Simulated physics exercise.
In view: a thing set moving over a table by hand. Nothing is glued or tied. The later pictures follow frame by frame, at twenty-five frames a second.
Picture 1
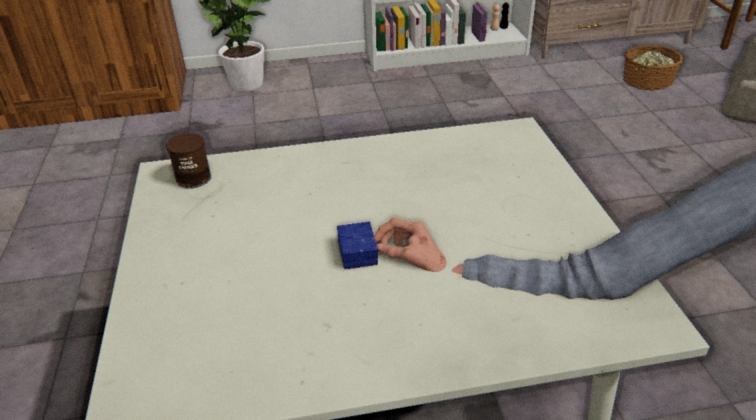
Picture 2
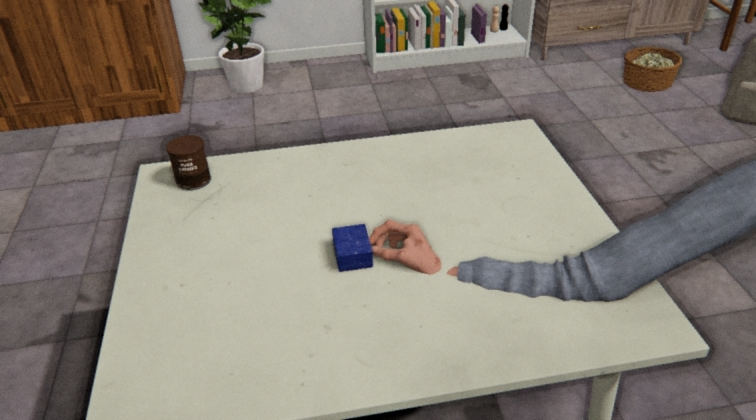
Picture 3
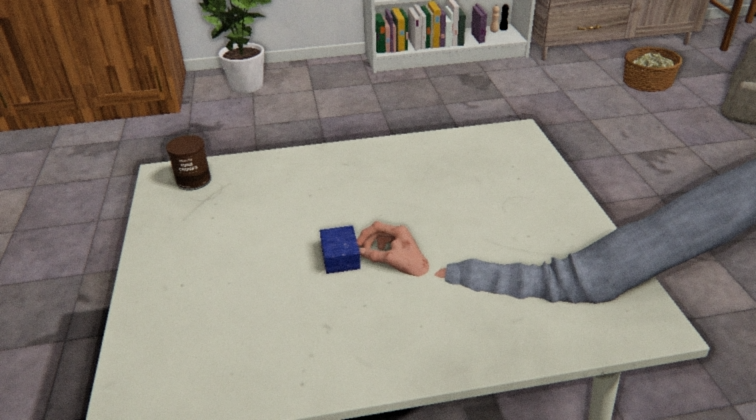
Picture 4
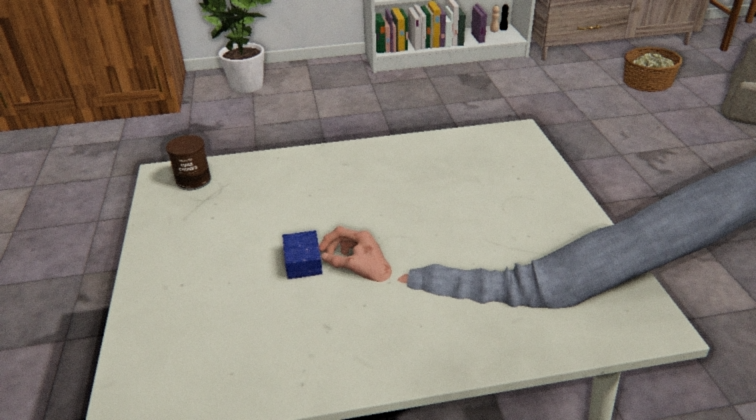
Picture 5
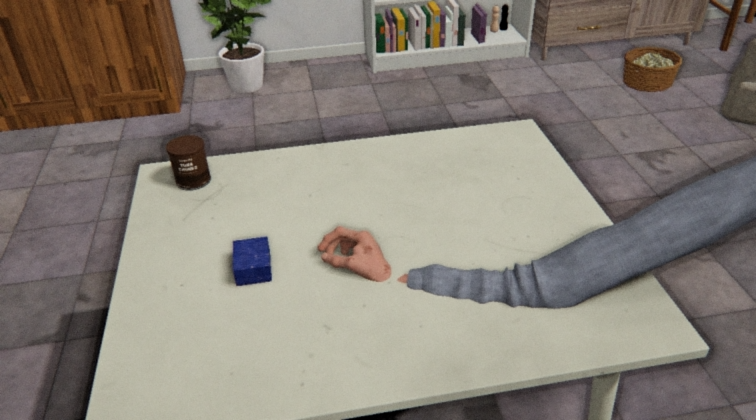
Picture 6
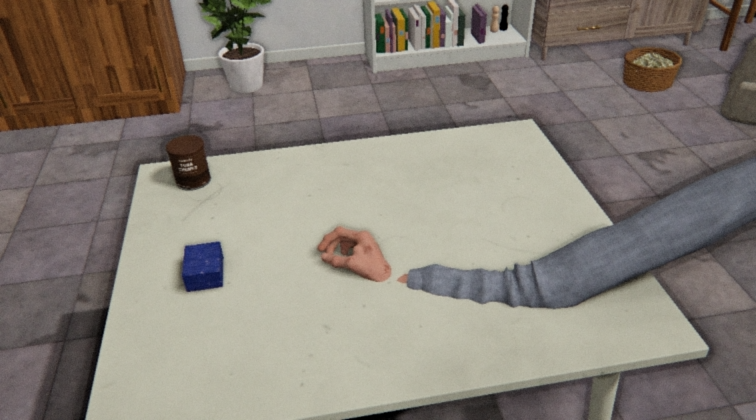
In the video, a hand in a gray sleeve pushes a small blue block leftward across a pale table with a dark jar on it, then stays still as the block slides farther left, away from the fingers.
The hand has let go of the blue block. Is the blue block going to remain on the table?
The blue block falls off the table.
Then, 0.10 s after the last picture, blue block now off the table.
Then, 0.30 s after the last picture, things are still on the move.
Then, 0.50 s after the last picture, as before.
By the end, off the table, blue block.
